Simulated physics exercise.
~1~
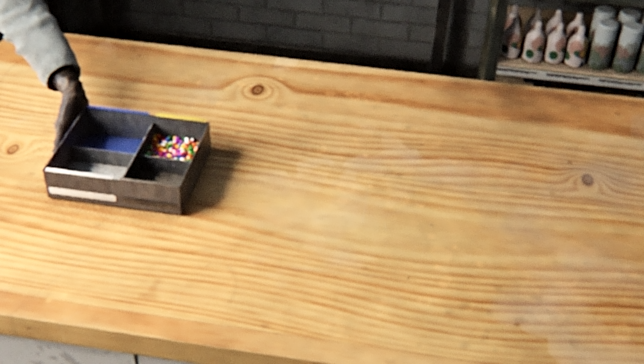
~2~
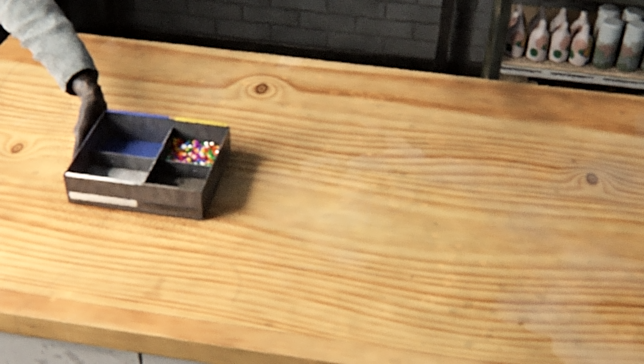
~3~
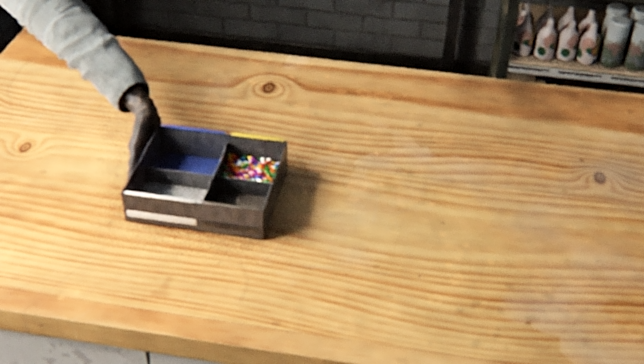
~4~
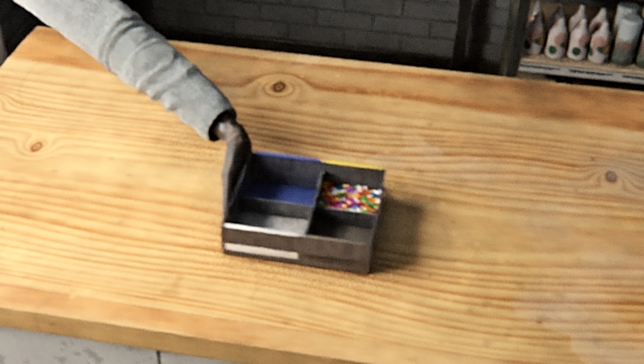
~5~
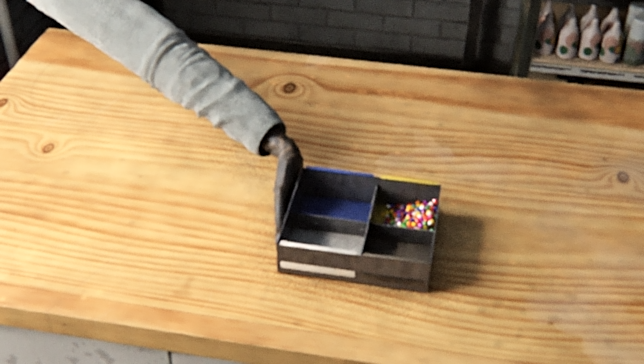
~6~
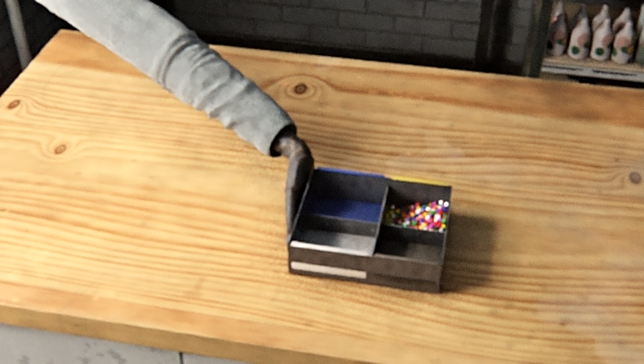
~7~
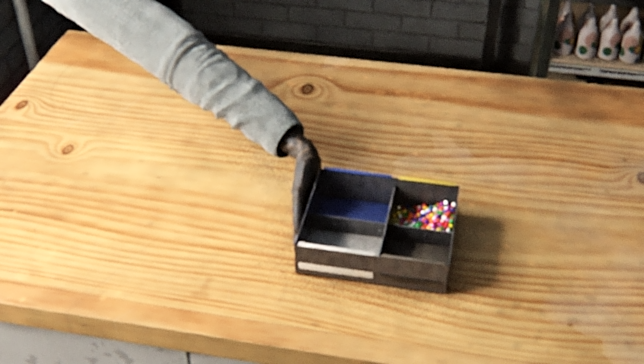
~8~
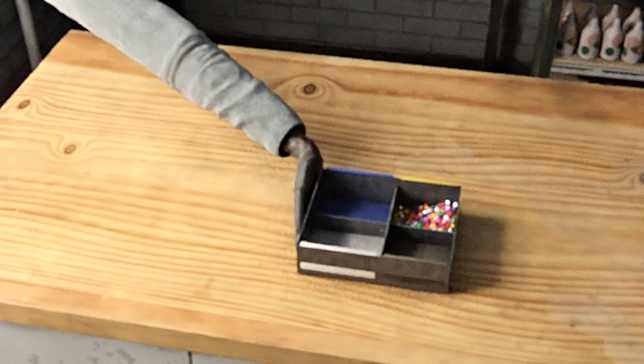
The footage shows a gray-sleeved arm with a dark hand pushing a divided tray to the right across a wooden tabletop, speeding up, then slowing to a stop near the middle, with the small multicolored beads still gathered in their upper-right compartment and the hand resting against the tray.
